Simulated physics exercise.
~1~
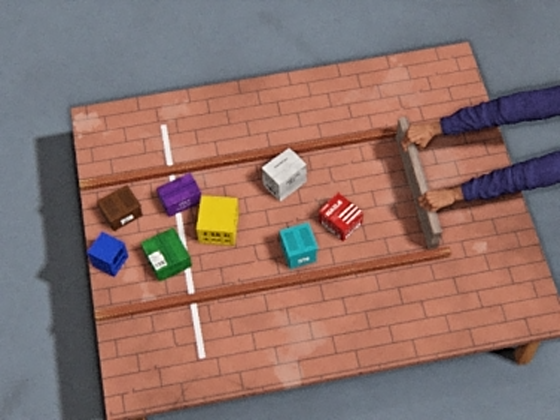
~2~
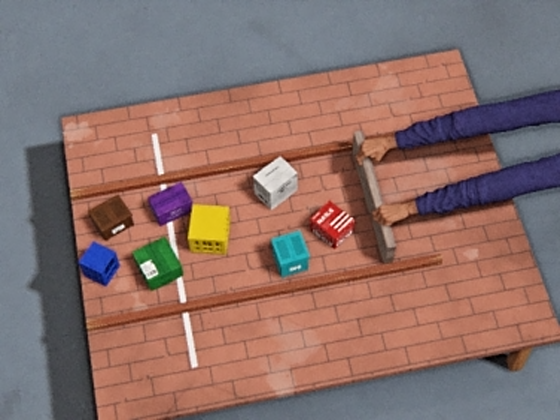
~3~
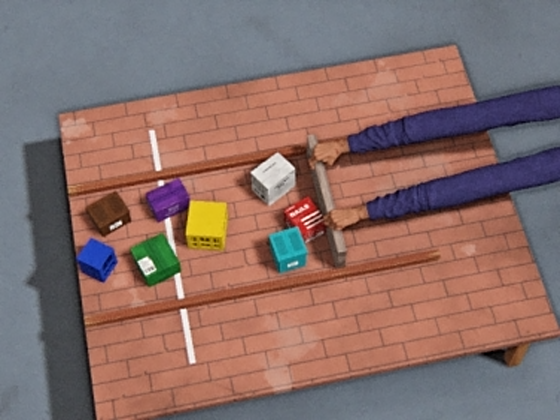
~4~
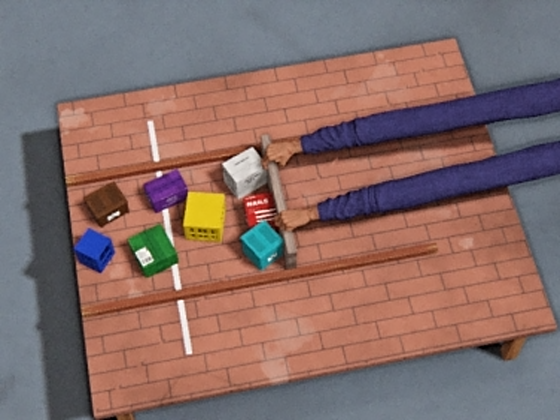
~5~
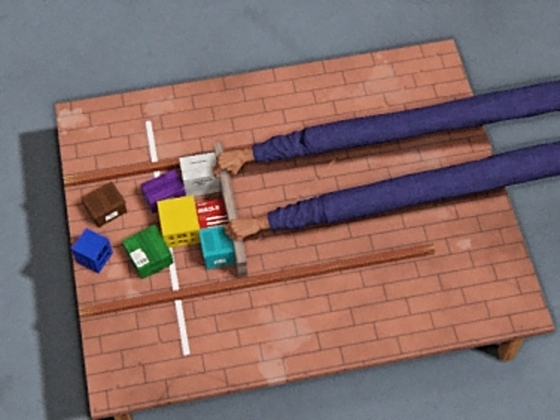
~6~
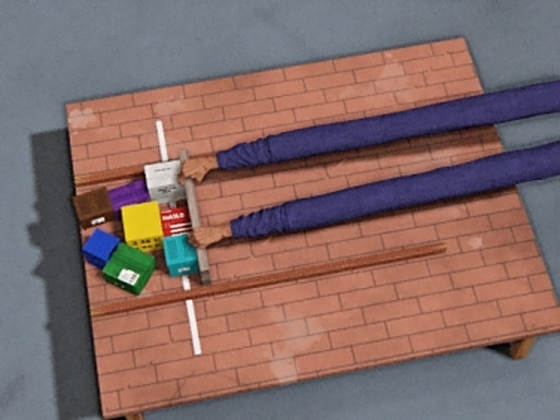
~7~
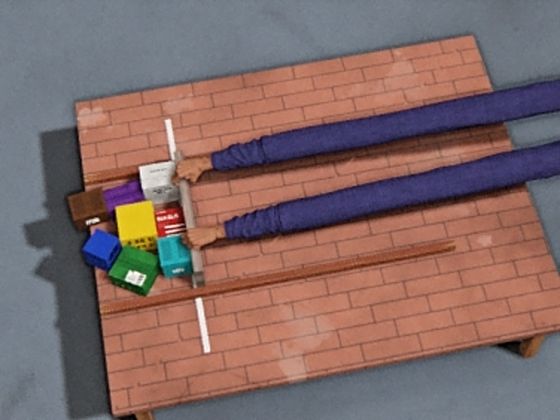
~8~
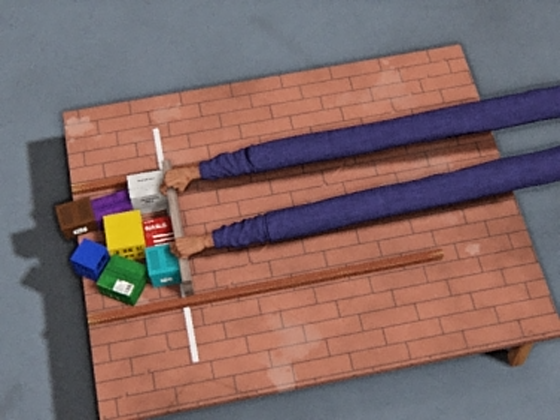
On a raised brick-patterned deck, two hands slide a plank left, bunching colourful boxes at the edge.
